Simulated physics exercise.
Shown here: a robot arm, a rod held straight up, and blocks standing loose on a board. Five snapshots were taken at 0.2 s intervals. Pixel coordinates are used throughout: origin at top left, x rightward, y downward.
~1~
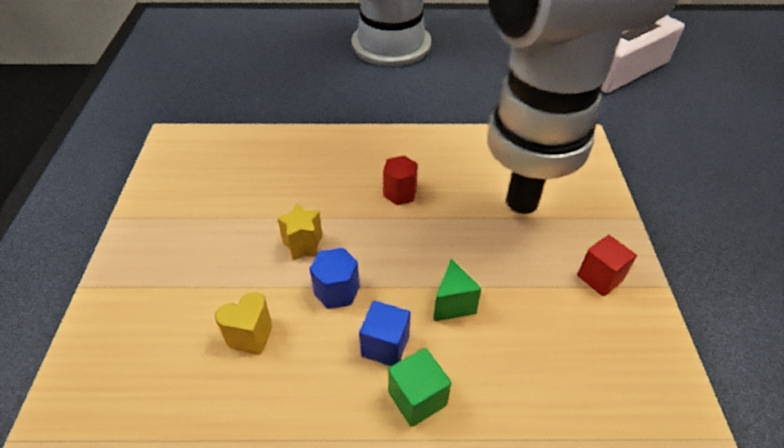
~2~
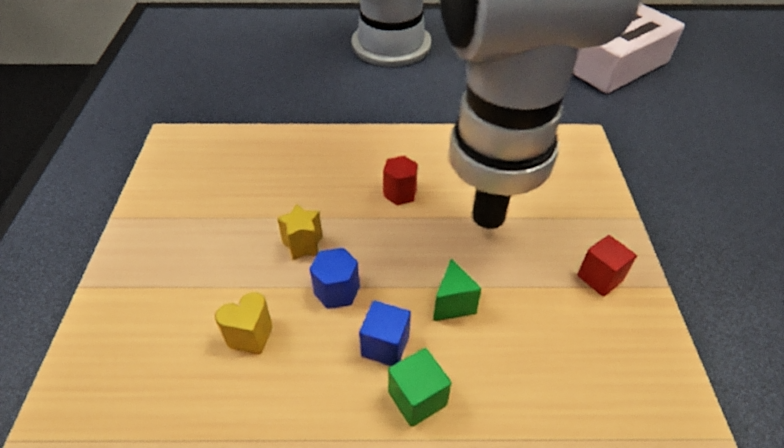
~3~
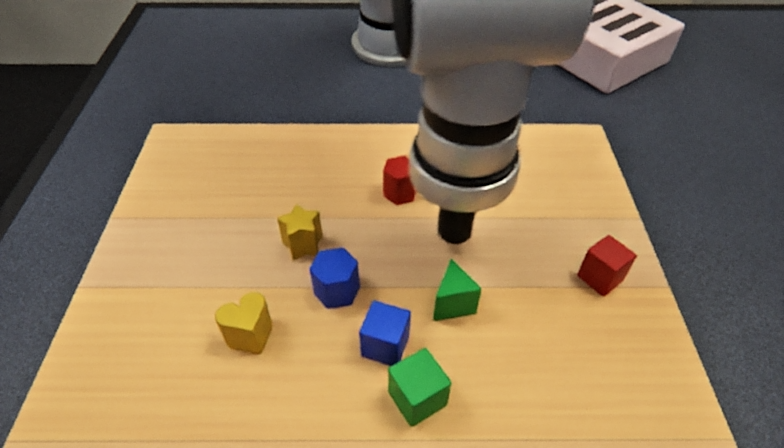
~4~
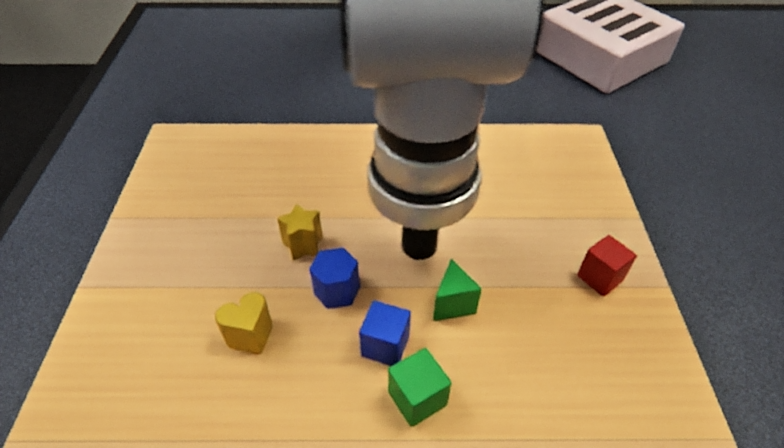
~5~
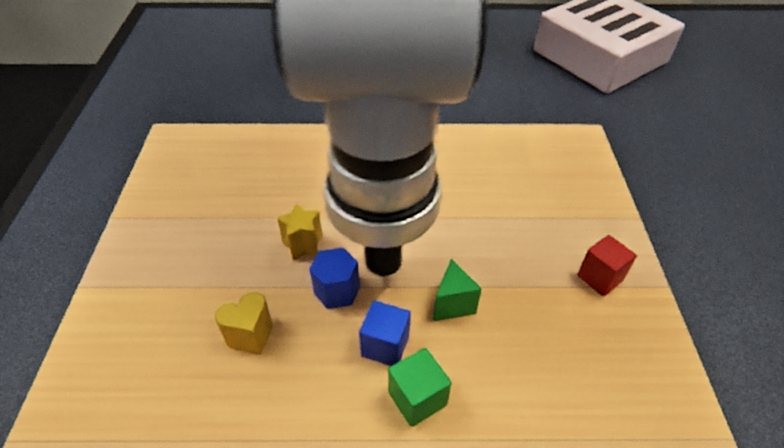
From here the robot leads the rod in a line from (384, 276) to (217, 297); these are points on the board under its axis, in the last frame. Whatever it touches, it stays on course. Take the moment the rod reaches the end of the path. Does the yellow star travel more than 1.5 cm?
My answer is no.
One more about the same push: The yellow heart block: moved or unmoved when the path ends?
At the end of the path, it will have moved.
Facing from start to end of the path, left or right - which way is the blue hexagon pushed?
Over to the left.
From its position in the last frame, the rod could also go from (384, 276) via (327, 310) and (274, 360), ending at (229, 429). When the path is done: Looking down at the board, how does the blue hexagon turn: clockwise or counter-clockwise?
Clockwise rotation.
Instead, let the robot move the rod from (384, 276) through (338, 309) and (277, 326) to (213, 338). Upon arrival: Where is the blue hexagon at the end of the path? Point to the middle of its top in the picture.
Expect it around (258, 269).
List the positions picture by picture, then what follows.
The first frame shows rod tip at (522, 202); block tops, yellow heart block at (242, 311); yellow star at (299, 219); blue hexagon at (334, 265).
The second frame shows rod at (489, 217); blocks unchanged.
The third frame shows rod at (454, 231); blocks unchanged.
The fourth frame shows rod at (419, 246); blocks unchanged.
The fifth frame shows rod at (383, 262); yellow heart block at (242, 311); yellow star at (299, 219); blue hexagon at (334, 265).
The first path, step by step. One third of the way, rod at (326, 269); blue hexagon at (285, 274).
Two thirds of the way, rod at (268, 276); yellow heart block at (211, 331), turned 45° anticlockwise; blue hexagon at (225, 287), turned 15° anticlockwise.
At the end, rod at (211, 283); yellow heart block at (199, 340), turned 85° anticlockwise; yellow star in place; blue hexagon at (175, 305), turned 60° anticlockwise.
